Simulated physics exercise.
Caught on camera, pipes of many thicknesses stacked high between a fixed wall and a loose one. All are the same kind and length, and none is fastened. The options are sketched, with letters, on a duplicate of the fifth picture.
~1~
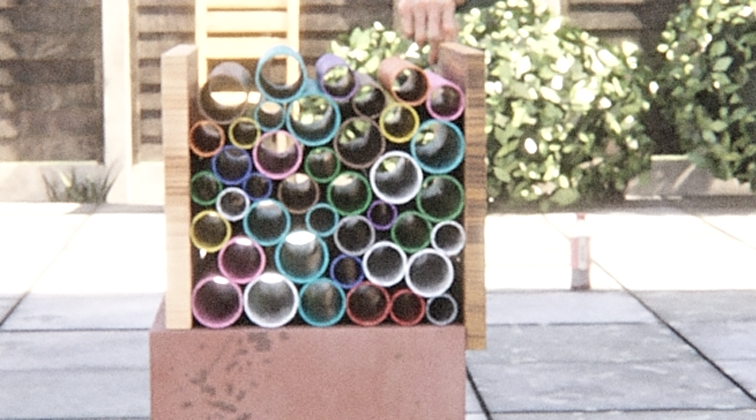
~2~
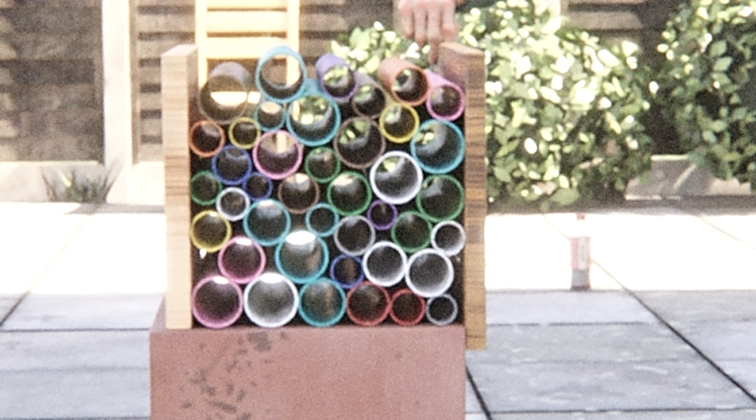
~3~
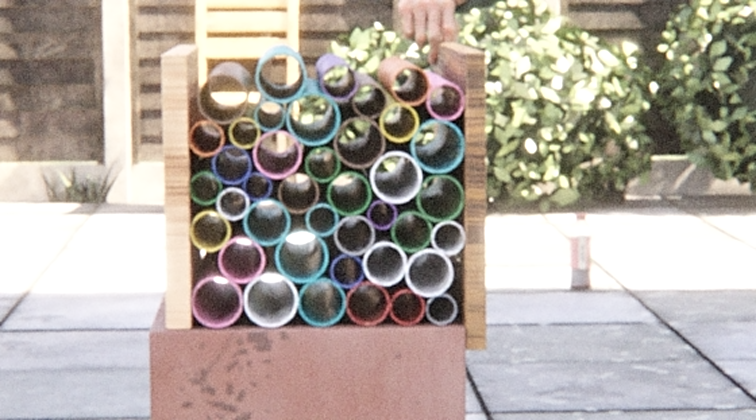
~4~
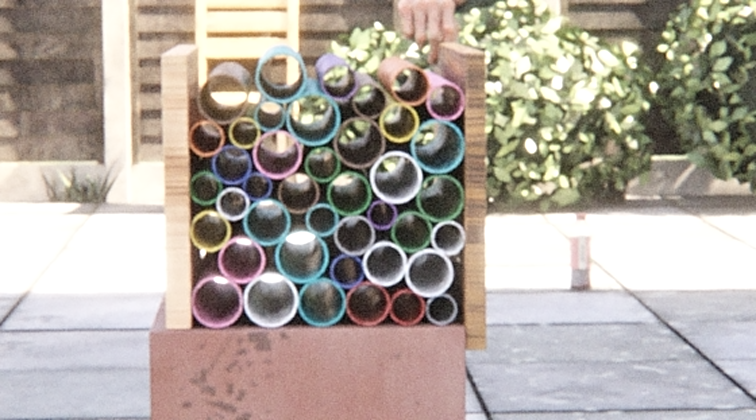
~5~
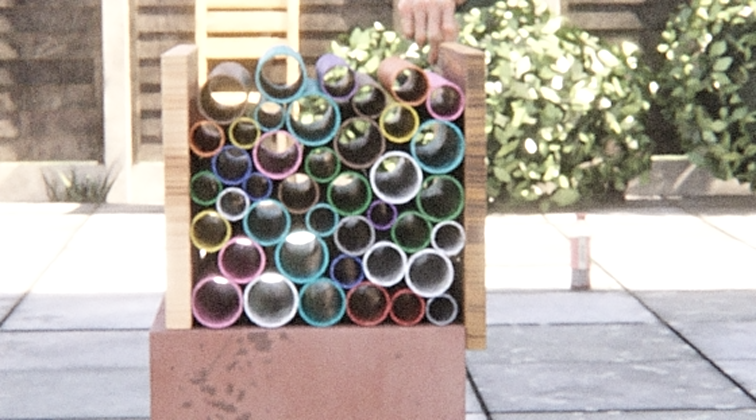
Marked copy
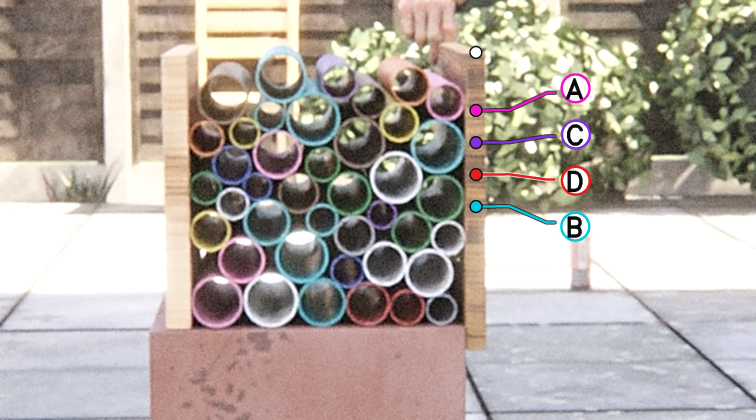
On a sunlit paved patio, colourful open-ended pipes of various widths sit stacked between two upright wooden boards on a reddish block. A hand stays at the top right near the board, and nothing visibly moves.
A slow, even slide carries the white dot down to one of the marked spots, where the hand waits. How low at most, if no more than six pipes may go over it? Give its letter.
The last mark within the limit is B.
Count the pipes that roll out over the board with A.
With A, none.
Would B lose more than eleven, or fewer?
At B, fewer than eleven.
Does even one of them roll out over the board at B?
Yes.
On the copy, A at (476, 111); B at (476, 206); C at (476, 143); D at (476, 175); the white dot at (476, 52).
On B. First, top of the board (465, 127).
Then, top of the board (465, 206).
Finally, top of the board (465, 206), six out over the board.
By contrast, A none out over the board; C two out over the board; D two out over the board.
